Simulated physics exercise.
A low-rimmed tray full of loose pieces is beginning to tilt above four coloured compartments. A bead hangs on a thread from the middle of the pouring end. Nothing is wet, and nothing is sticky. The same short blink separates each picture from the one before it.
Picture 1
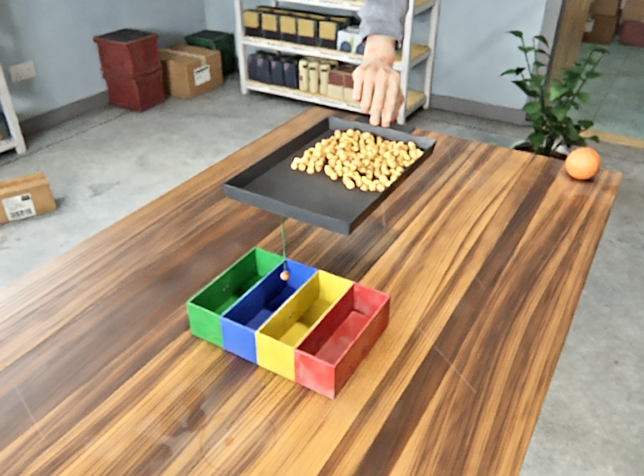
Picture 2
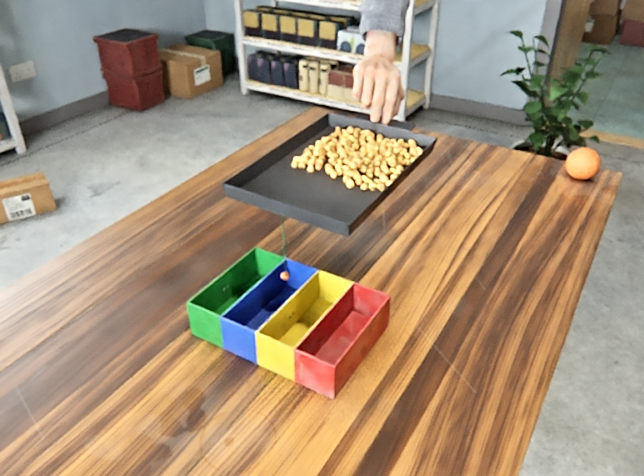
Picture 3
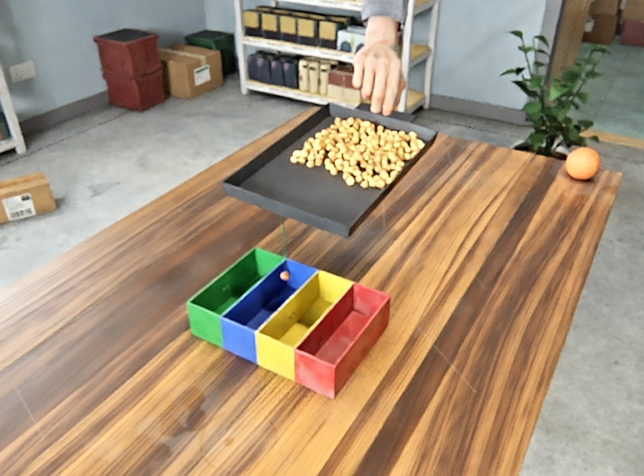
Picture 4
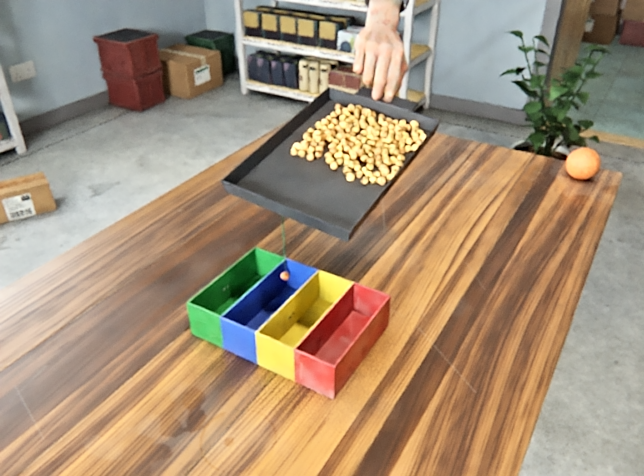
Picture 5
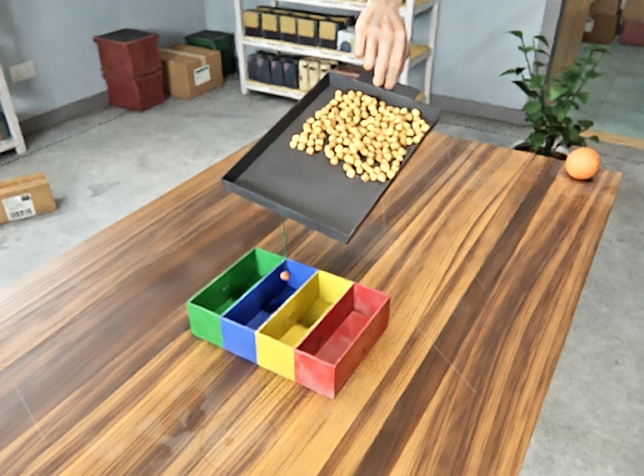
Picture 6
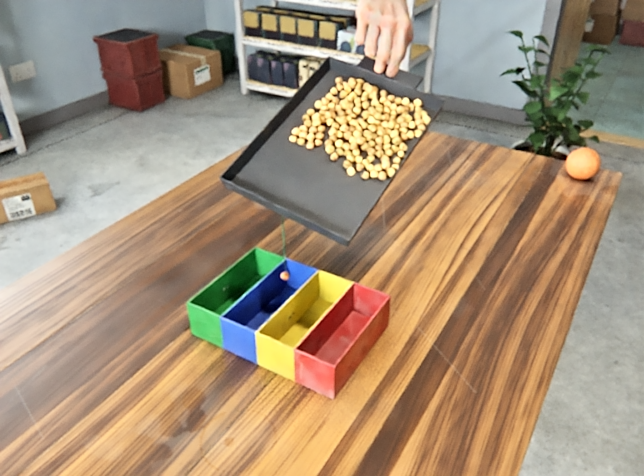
A hand raises the far edge of a black tray, steepening its slope toward the viewer while its near edge dips slightly at the right corner and the tan chickpeas stay bunched together. Below sit green, blue, yellow and red compartments, left to right, with a small bead hanging near the blue one. The still camera looks down on a striped wooden table in a storage room.
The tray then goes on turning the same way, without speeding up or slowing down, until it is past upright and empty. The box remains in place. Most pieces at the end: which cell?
Red.
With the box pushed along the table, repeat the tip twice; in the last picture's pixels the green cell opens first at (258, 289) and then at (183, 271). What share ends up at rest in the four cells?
100 %, 10 %.
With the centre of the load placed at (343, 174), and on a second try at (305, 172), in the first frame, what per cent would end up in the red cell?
Try 1: 50 %; try 2: 40 %.
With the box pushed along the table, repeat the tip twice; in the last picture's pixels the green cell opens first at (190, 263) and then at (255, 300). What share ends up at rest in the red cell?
First placement: 10 per cent; second placement: 10 per cent.
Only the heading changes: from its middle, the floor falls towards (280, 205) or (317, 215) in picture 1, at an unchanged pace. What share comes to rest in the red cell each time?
Shares: 0 %, then 40 %.
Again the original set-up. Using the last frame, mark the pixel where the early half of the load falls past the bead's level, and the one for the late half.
Early-half point (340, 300); late-half point (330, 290).
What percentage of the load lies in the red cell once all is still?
Roughly 60 in every hundred pieces, I'd say.
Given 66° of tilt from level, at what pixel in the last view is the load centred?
Roughly at (338, 197).
Shortly afterwards, tray tipped steeply; all but a few on the tray; only a few in the yellow cell; only a few falling or outside the box.
Next, tray tipped past a quarter turn; near half on the tray; near a third in the red cell; a little in the yellow cell; only a few in the blue cell; a little falling or outside the box.
Some moments later, tray tipped past a quarter turn; near two thirds in the red cell; near a third in the yellow cell; only a few in the blue cell; a little falling or outside the box.
In the end, tray tipped past a quarter turn; near two thirds in the red cell; near a third in the yellow cell; only a few in the blue cell; none at all in the green cell; a little outside the box.
